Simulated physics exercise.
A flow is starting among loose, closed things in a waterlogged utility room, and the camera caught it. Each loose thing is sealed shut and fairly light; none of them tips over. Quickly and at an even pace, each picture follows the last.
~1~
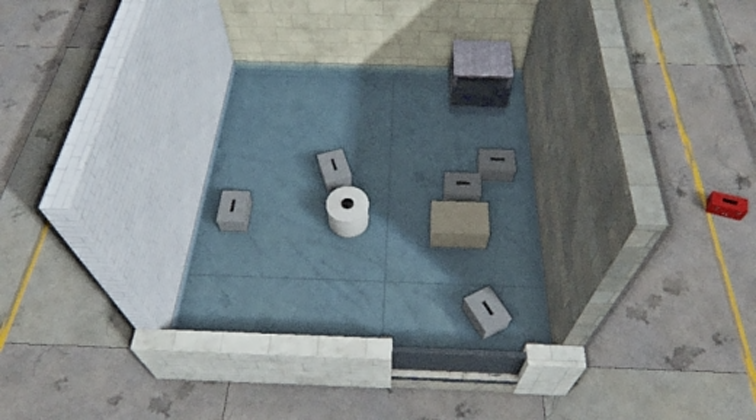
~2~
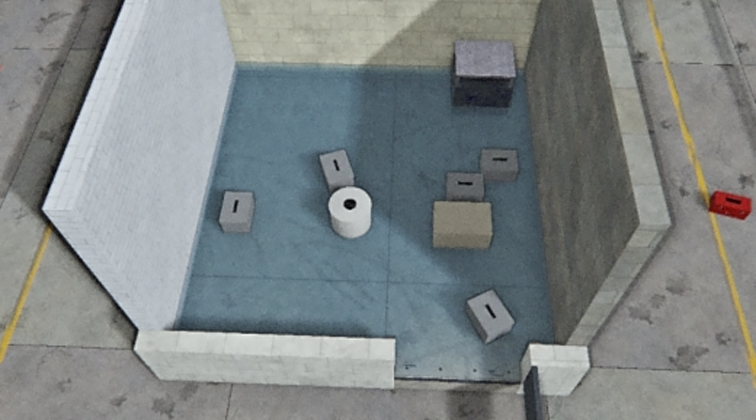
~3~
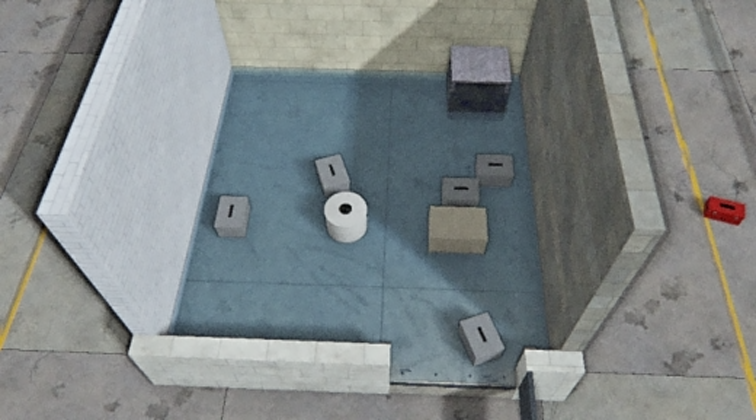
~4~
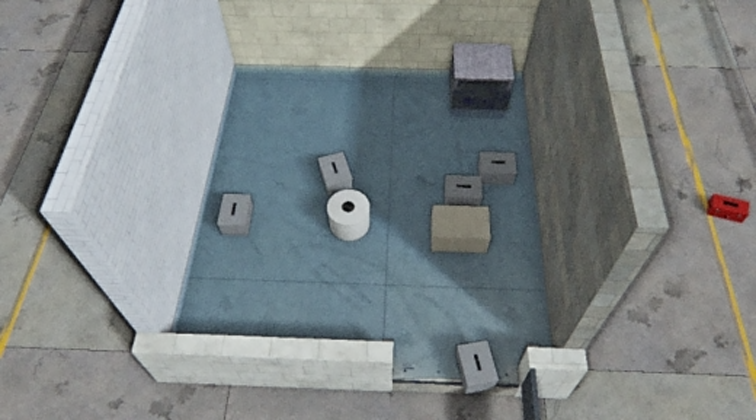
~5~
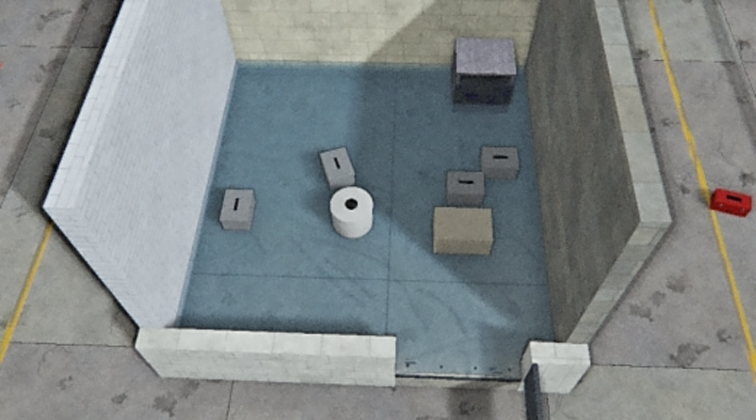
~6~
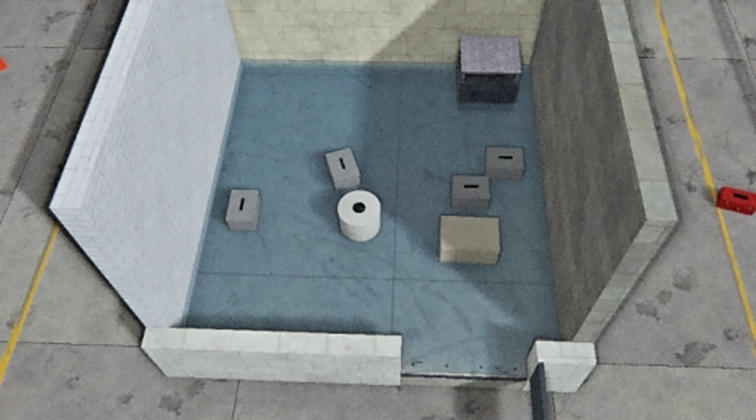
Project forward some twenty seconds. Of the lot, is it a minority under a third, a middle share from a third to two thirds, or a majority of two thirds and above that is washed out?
Result: High band.
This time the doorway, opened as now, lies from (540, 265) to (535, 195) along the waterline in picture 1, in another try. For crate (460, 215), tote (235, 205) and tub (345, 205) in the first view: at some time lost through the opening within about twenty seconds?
In sequence - departs, stays put, departs.
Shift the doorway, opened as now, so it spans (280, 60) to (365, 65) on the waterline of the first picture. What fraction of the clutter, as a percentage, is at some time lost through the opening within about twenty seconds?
I'd say some 70 in a hundred.
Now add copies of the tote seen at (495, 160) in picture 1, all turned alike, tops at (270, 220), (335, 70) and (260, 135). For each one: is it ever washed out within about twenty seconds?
Escapes; remains; remains.
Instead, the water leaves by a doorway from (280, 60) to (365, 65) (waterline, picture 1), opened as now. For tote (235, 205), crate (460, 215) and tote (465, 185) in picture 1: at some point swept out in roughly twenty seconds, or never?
Result by object, in the order asked: Flushed / not flushed / flushed.
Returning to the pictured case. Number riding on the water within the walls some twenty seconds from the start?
Exactly 1 of them.
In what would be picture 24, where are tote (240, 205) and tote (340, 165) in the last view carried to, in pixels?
Near (270, 239) and (386, 235).
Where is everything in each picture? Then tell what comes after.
A crate at (460, 217) floats; a tub at (347, 204) floats; 0 of 7 have shifted, in the first frame.
A crate at (463, 218) floats; a tub at (350, 204), afloat; 0 of 7 have shifted, in the second frame.
A crate at (458, 223), afloat; a tub at (346, 209), afloat; 1 of 7 have shifted, in the third frame.
A crate at (461, 222) floats; a tub at (348, 207), afloat; 1 of 7 have shifted, in the fourth frame.
A crate at (463, 224), afloat, close to its start; a tub at (351, 204), afloat; 2 of 7 have shifted, in the fifth frame.
A crate at (470, 233) floats, close to its start; a tub at (359, 208), afloat, close to its start; 4 of 7 have shifted, in the sixth frame.
A moment on, 1 of 7 are out; 6 afloat.
Next, 4 of 7 are out; 3 afloat.
Later, 6 of 7 are out; 1 afloat.
In the end, 6 of 7 are out; 1 afloat.
